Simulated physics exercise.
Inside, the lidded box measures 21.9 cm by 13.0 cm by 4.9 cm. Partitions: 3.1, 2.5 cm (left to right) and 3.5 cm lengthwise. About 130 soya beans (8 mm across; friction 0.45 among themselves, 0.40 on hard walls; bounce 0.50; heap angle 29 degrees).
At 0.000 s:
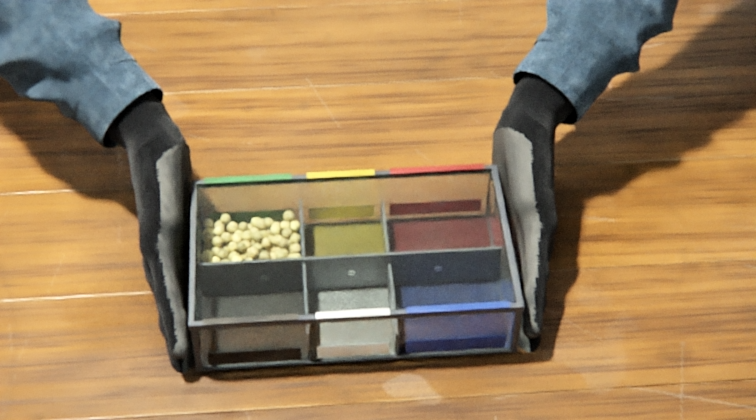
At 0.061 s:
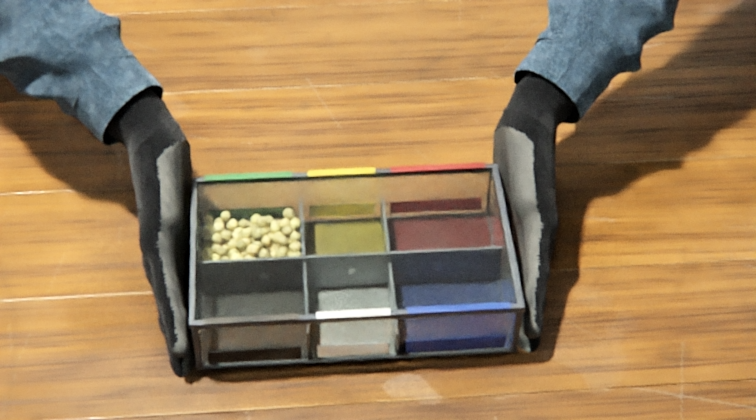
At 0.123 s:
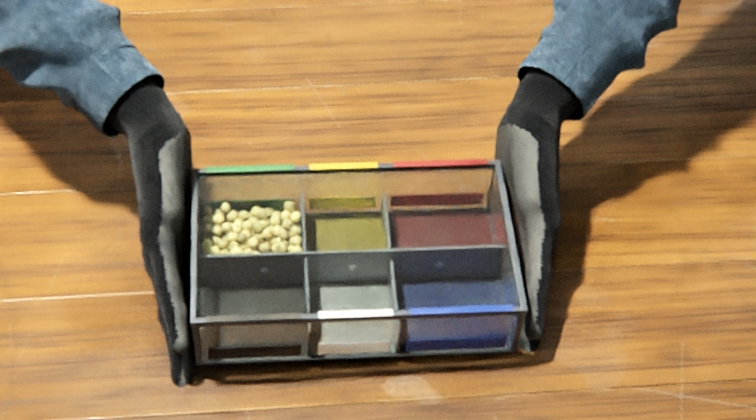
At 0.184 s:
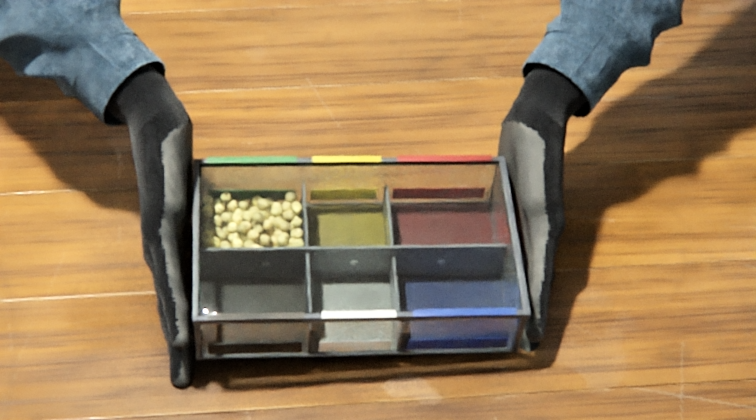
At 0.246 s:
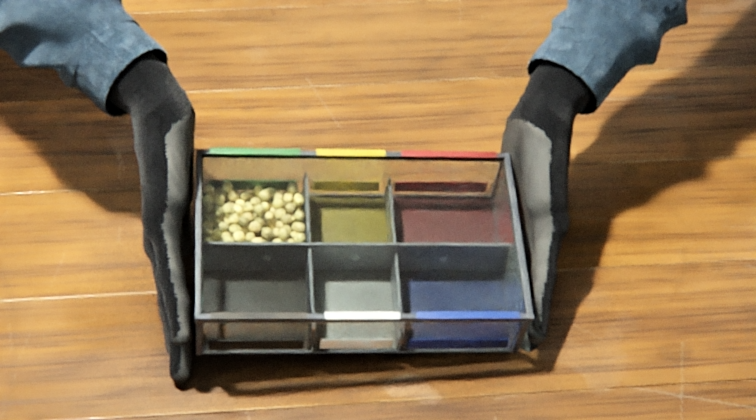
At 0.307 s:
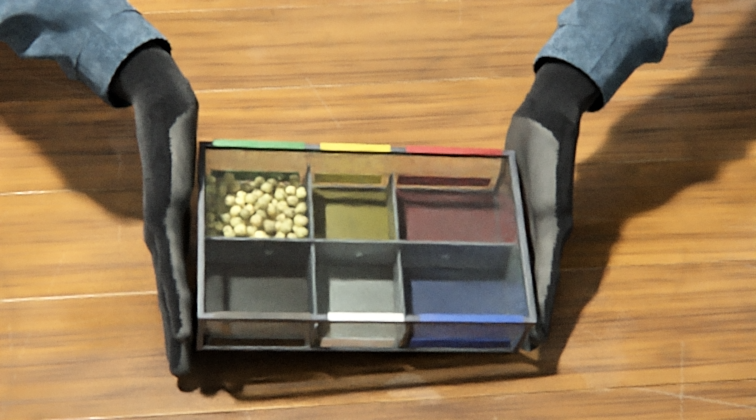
In this clip, two gloved hands hold a clear-lidded box with six colour-marked compartments above a wooden surface and tilt it slightly, its right front corner lowest, while the pale beans stay in the green-marked compartment at back left.
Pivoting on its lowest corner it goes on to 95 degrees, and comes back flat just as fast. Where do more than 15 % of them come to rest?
Red: Under, blue: Over, green: Over, yellow: Under, white: Under, black: Under.
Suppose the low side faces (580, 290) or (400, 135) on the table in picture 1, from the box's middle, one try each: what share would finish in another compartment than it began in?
About 75 and 10 per cent.
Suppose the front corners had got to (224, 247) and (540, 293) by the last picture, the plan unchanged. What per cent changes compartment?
In that case some 75 per cent.
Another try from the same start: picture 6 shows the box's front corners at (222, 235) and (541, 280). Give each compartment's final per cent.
Red 50, blue 0, green 40, yellow 10, white 0, black 0.
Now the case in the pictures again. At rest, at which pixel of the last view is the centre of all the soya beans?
Near (297, 281).
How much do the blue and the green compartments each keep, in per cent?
Blue 35; green 55.
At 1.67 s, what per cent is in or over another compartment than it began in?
Some 25 per cent.
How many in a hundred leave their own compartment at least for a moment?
Some 45 per cent.
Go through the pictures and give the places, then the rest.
In the first picture, box tilt 0 degrees, front corners at (195, 323) and (517, 305); green 100 %.
In the second picture, box tilt 1 degrees, front corners at (195, 323) and (518, 306).
In the third picture, box tilt 4 degrees, front corners at (196, 320) and (520, 308), lowest corner right front.
In the fourth picture, box tilt 8 degrees, front corners at (199, 318) and (523, 311), lowest corner right front.
In the fifth picture, box tilt 11 degrees, front corners at (201, 316) and (527, 315), lowest corner right front.
In the sixth picture, box tilt 15 degrees, front corners at (204, 314) and (530, 319), lowest corner right front; green 100 %. Its pace works out near 60 degrees a second.
After 1.67 s, tilt 95 degrees; blue 10 %, green 75 %, white 10 %, black 5 %.
Then, at 2.58 s, tilt 43 degrees; blue 35 %, green 55 %, white 5 %, black 5 %.
After 3.49 s, tilt 0 degrees; blue 35 %, green 55 %, white 5 %, black 5 %.
At rest (4.0 s), red 0 %, blue 35 %, green 55 %, yellow 0 %, white 5 %, black 5 %.
